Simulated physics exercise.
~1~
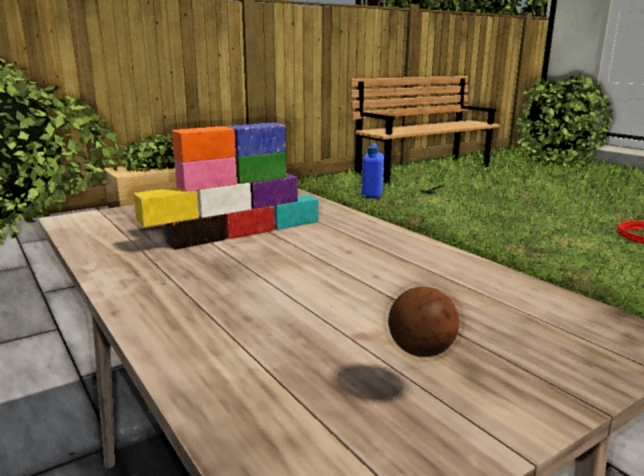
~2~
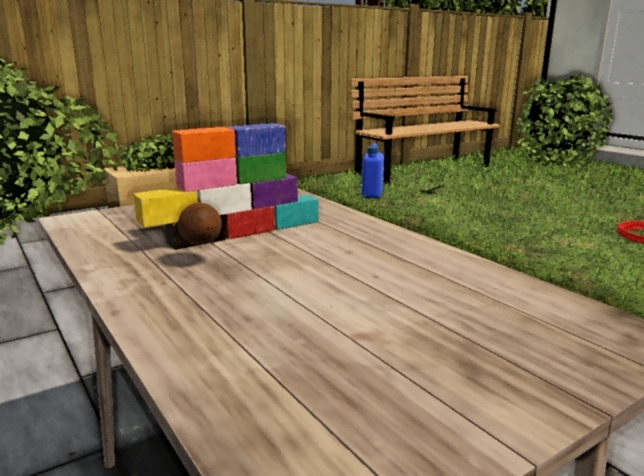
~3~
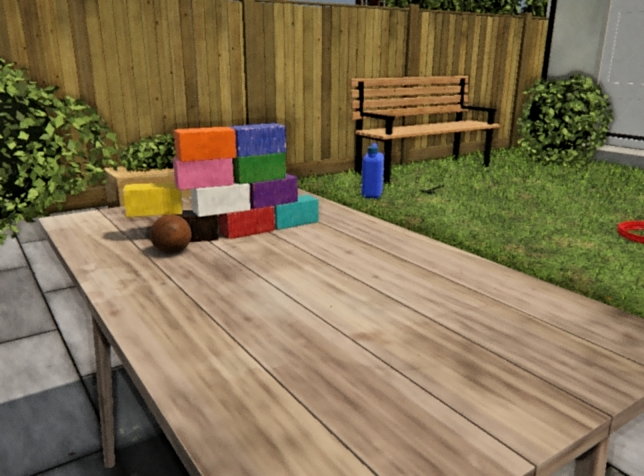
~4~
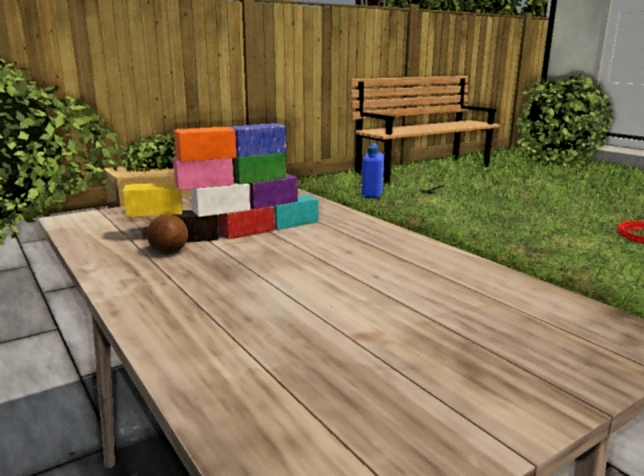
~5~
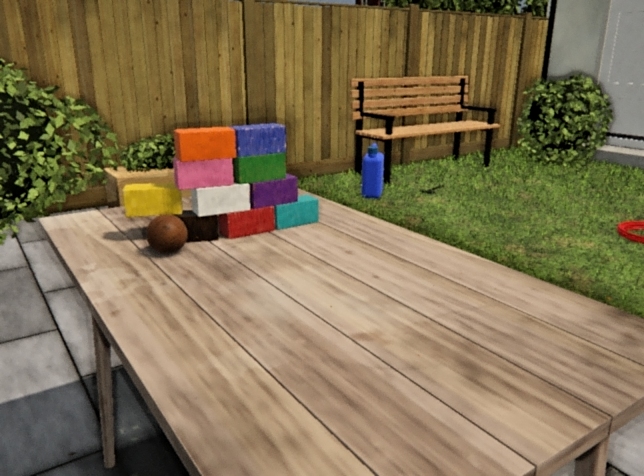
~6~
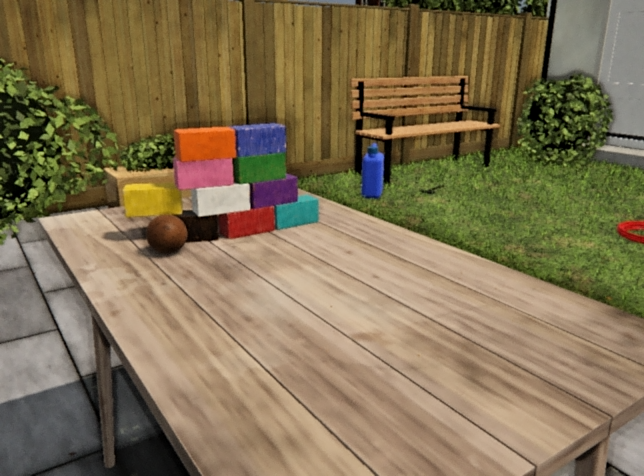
We see a brown ball fly leftward over a wooden table in a garden and hit the lower left of a small stack of colourful blocks, nudging the yellow block slightly, then come to rest in front of the stack, which remains standing.
